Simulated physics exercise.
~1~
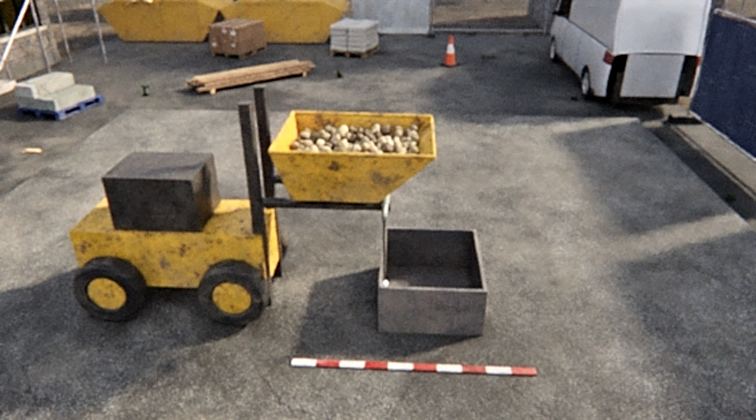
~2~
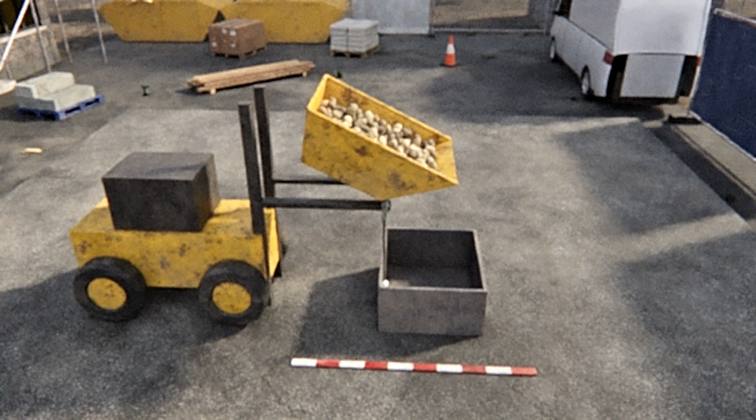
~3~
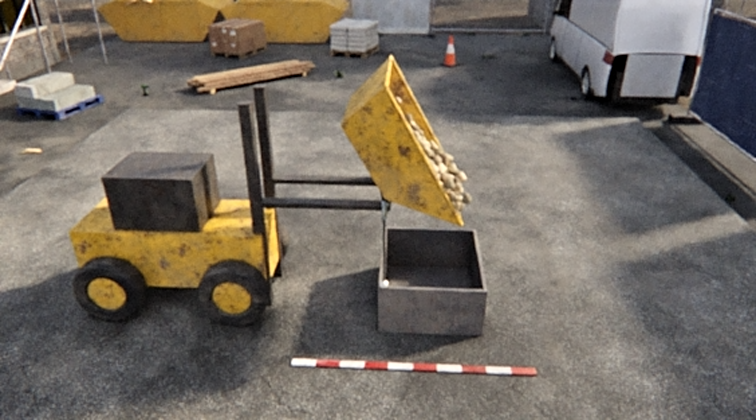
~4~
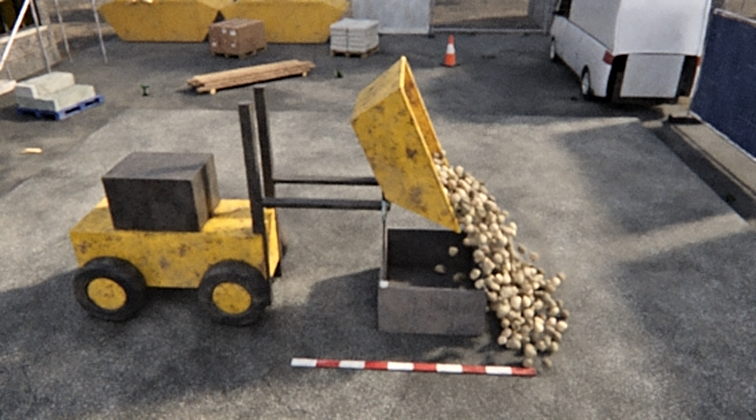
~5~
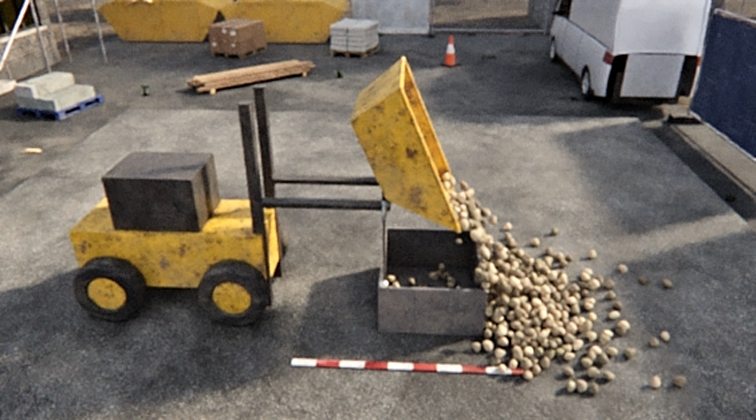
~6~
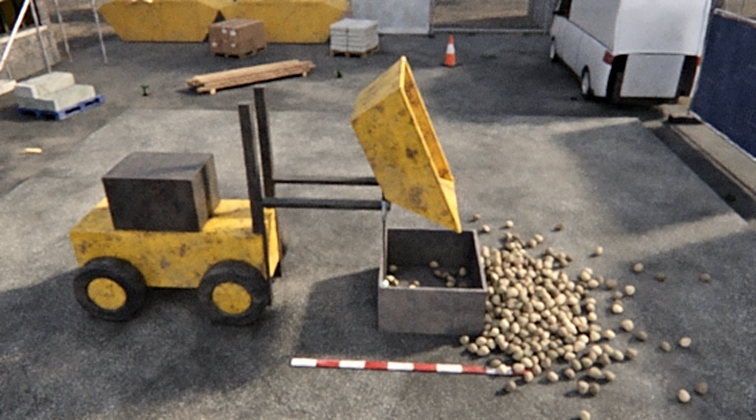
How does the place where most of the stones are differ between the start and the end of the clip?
At the start the stones are all up in the raised yellow skip. By the end most of them lie lower and further right, scattered on the ground to the right of the grey bin.
